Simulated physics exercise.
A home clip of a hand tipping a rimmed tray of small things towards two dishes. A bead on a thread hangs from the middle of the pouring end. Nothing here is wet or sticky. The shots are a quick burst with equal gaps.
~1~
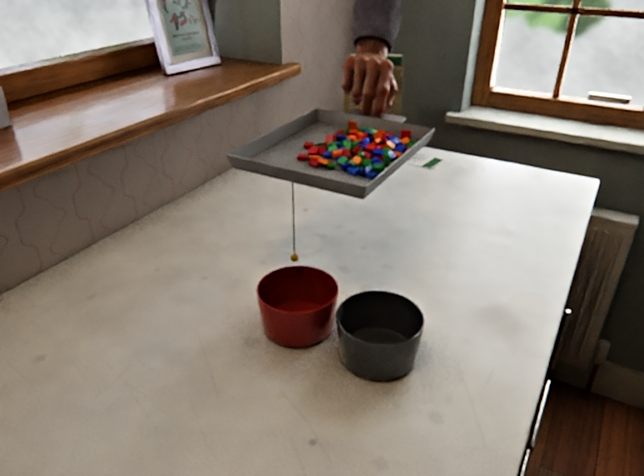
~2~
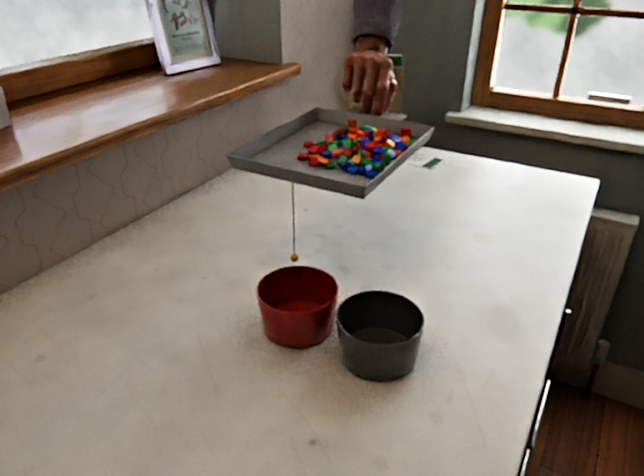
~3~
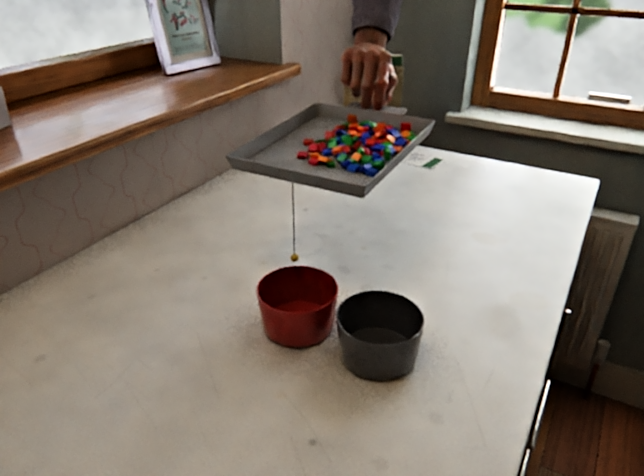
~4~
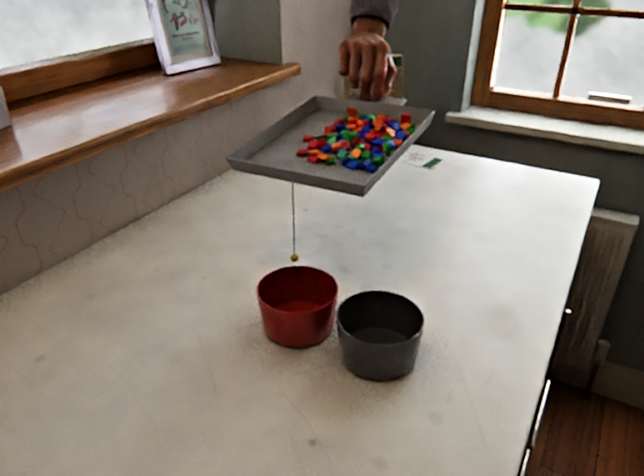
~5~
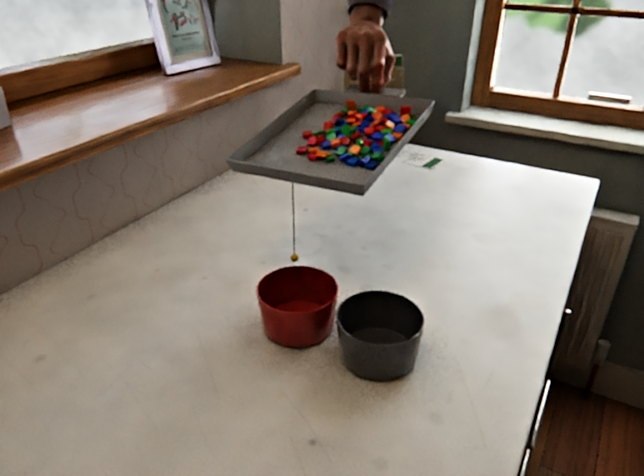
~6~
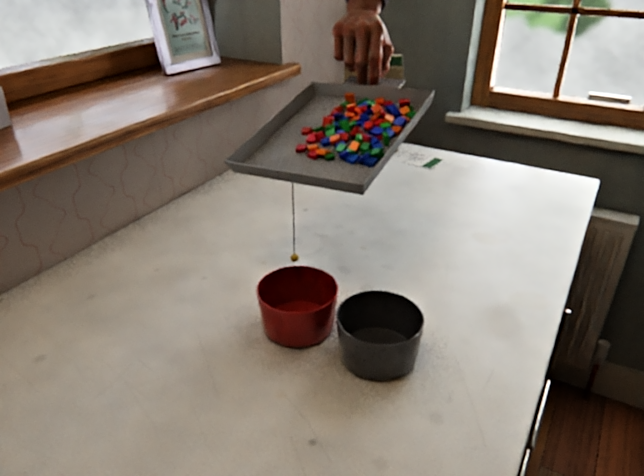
On a pale worktop by a window, a hand slowly raising the back of a grey tray of colourful pieces above two bowls.
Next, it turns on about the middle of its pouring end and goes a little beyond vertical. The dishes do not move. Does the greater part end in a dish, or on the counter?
They take less than half between them.
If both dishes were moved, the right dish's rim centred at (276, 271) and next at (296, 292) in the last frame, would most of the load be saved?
The first try: Above a half. The second: Over half.
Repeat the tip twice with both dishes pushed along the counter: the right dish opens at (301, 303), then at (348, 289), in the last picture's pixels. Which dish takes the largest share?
In turn: Left; the dish on the left.
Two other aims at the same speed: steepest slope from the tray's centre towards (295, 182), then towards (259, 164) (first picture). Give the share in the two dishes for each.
About 60 and 0 per cent.
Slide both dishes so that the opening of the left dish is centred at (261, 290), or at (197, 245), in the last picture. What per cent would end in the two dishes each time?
Roughly 50 per cent, and 70 per cent.
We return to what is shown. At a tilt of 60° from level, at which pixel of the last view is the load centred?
Roughly at (272, 165).
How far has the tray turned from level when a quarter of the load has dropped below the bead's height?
Around 105° of tilt.
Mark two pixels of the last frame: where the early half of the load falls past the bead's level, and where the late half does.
Around (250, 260) and then (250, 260).
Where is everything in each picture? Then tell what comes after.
The first picture shows corners of the pouring end at (232, 154) and (364, 184), level; middle of the load at (355, 147), mosaic tiles; left dish at (276, 325); right dish at (360, 358); bead on its thread at (295, 258).
The second picture shows corners of the pouring end at (232, 154) and (364, 184), level; middle of the load at (355, 146).
The third picture shows corners of the pouring end at (232, 155) and (363, 183), tipped barely, lowest at the left corner; middle of the load at (355, 142).
The fourth picture shows corners of the pouring end at (231, 156) and (362, 182), tipped a little, lowest at the left corner; middle of the load at (354, 137).
The fifth picture shows corners of the pouring end at (231, 158) and (362, 181), tipped a little, lowest at the left corner; middle of the load at (354, 132).
The sixth picture shows corners of the pouring end at (230, 159) and (361, 181), tipped a little, lowest at the left corner; middle of the load at (353, 127); left dish at (276, 325); right dish at (360, 358).
Soon after the last picture, tray tipped steeply; nearly all on the tray; a stray few in the left dish; a small part in the air.
A little later, tray tipped right over; about two thirds on the tray; a small part in the left dish; a small part outside both; a small part in the air.
Later still, tray tipped past a quarter turn; about a quarter in the left dish; most outside both.
At rest, tray tipped past a quarter turn; none in the right dish; about a quarter in the left dish; most outside both.
